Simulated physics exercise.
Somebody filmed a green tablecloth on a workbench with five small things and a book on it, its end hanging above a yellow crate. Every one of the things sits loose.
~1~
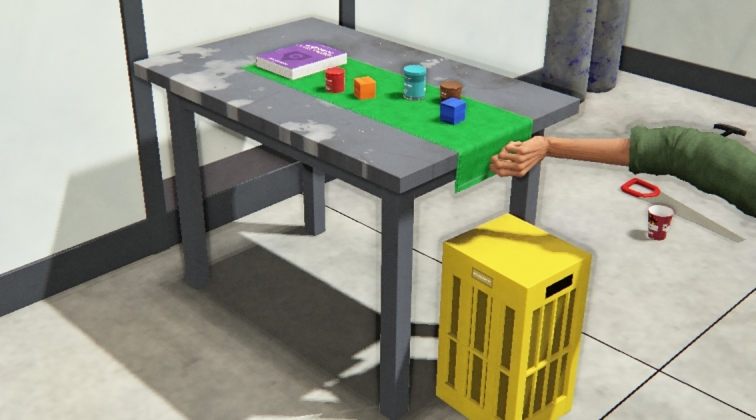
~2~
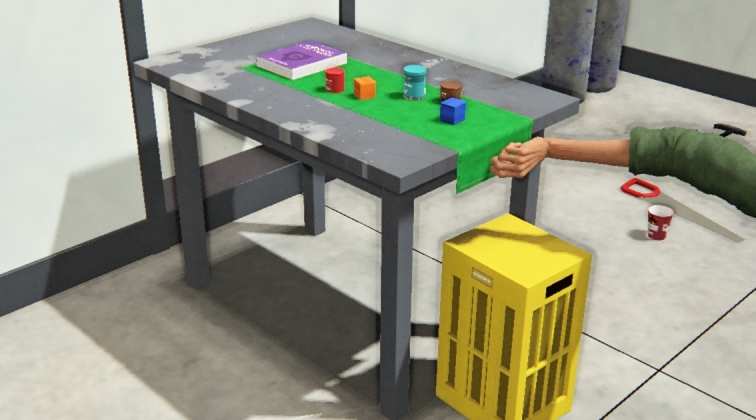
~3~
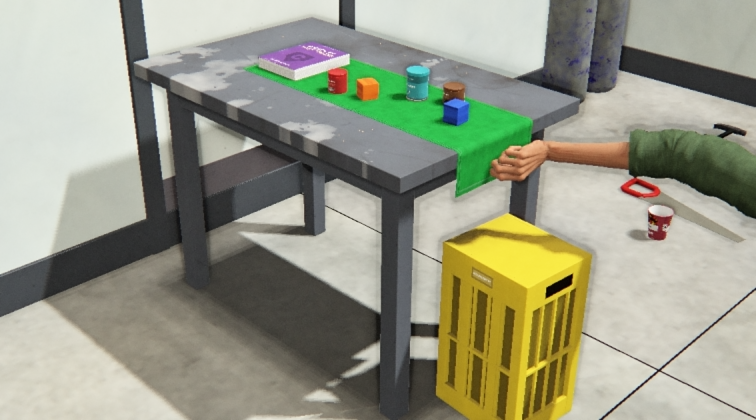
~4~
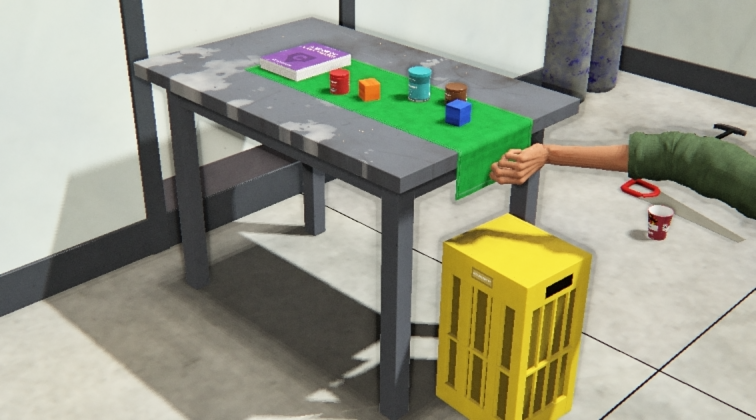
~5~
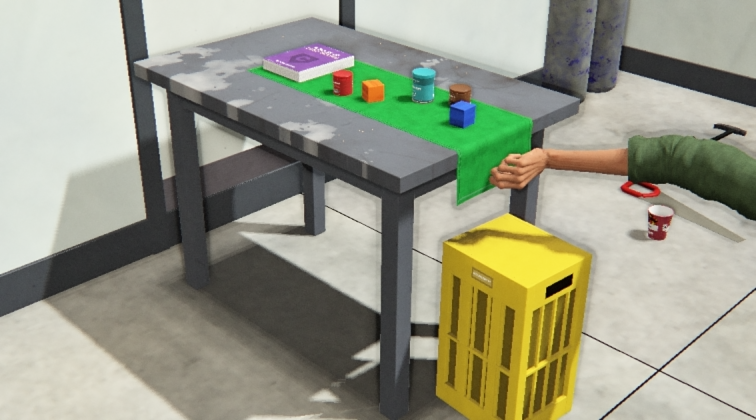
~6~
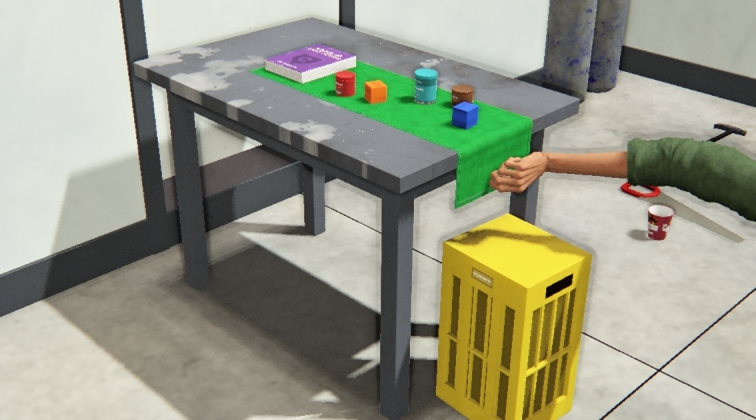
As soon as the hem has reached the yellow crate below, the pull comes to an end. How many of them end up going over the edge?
Fallen count: One.
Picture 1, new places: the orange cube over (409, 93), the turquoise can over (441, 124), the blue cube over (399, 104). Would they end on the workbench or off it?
Note: Orange cube kept on top; turquoise can lost; blue cube kept on top.
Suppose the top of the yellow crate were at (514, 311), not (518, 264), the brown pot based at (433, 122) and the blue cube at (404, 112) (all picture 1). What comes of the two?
Brown pot is gone, blue cube is gone.
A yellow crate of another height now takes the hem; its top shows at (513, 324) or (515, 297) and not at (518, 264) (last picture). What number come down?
Counting them gives 3 and 2.
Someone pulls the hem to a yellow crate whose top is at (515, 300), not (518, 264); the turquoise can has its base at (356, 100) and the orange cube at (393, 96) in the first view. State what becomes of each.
As for the turquoise can, it stays in place; as for the orange cube, it stays in place.
Soon after, hem near (492, 222); all still up.
After that, hem on the crate; blue cube gone.
In the end, hem on the crate; blue cube gone. It carries off one.
